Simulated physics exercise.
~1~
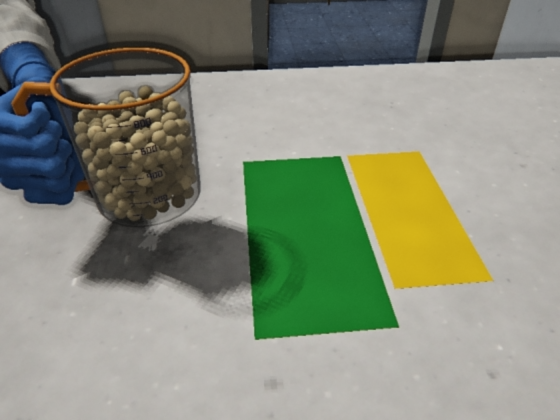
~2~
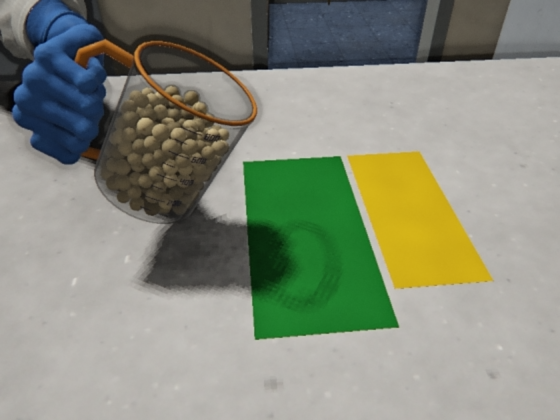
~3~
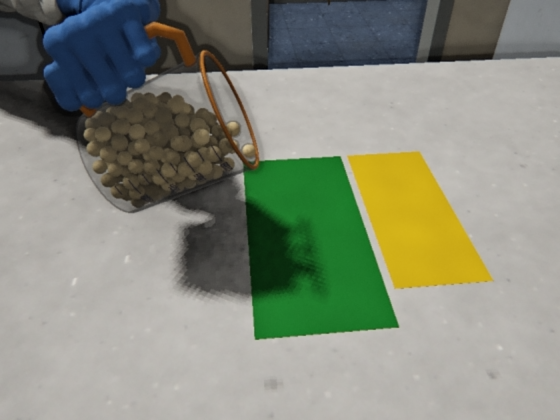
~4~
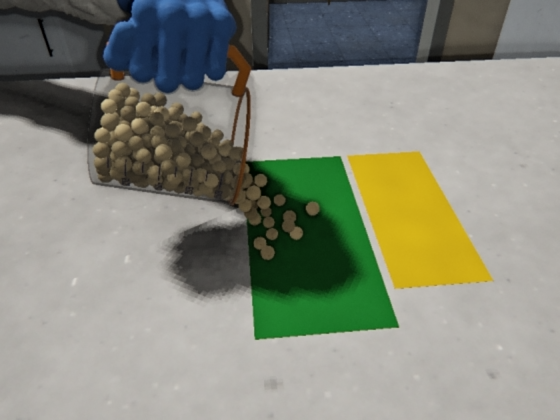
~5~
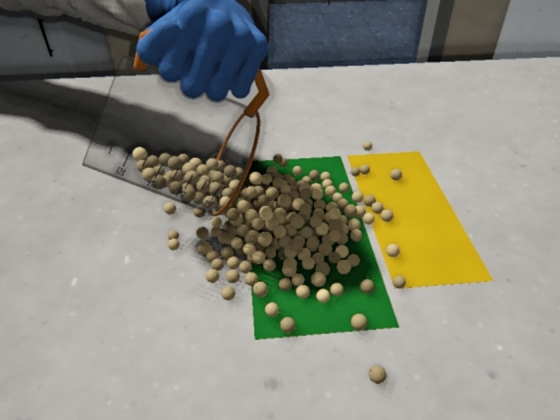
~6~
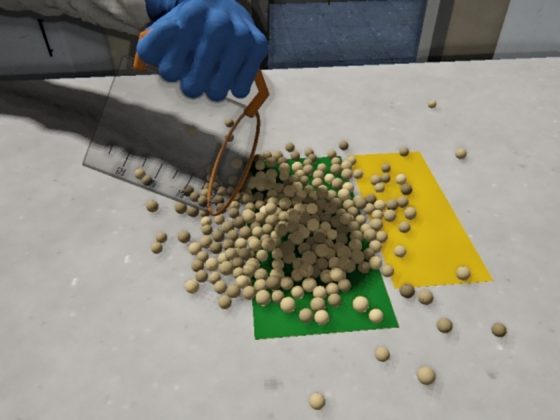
A blue-gloved hand holds a clear jug with an orange rim and handle, full of round tan nuts, at the left of a pale tabletop seen from above at an angle. A green mat lies near the middle, with a yellow mat to its right. The hand moves the jug rightward and tips it onto its side, and a few nuts spill over the green mat. As it tilts further, the rest pour out in a rush. The jug ends emptied and tipped mouth-down beside a heap mostly on green, with nuts scattered across the bare table and fewer on yellow.
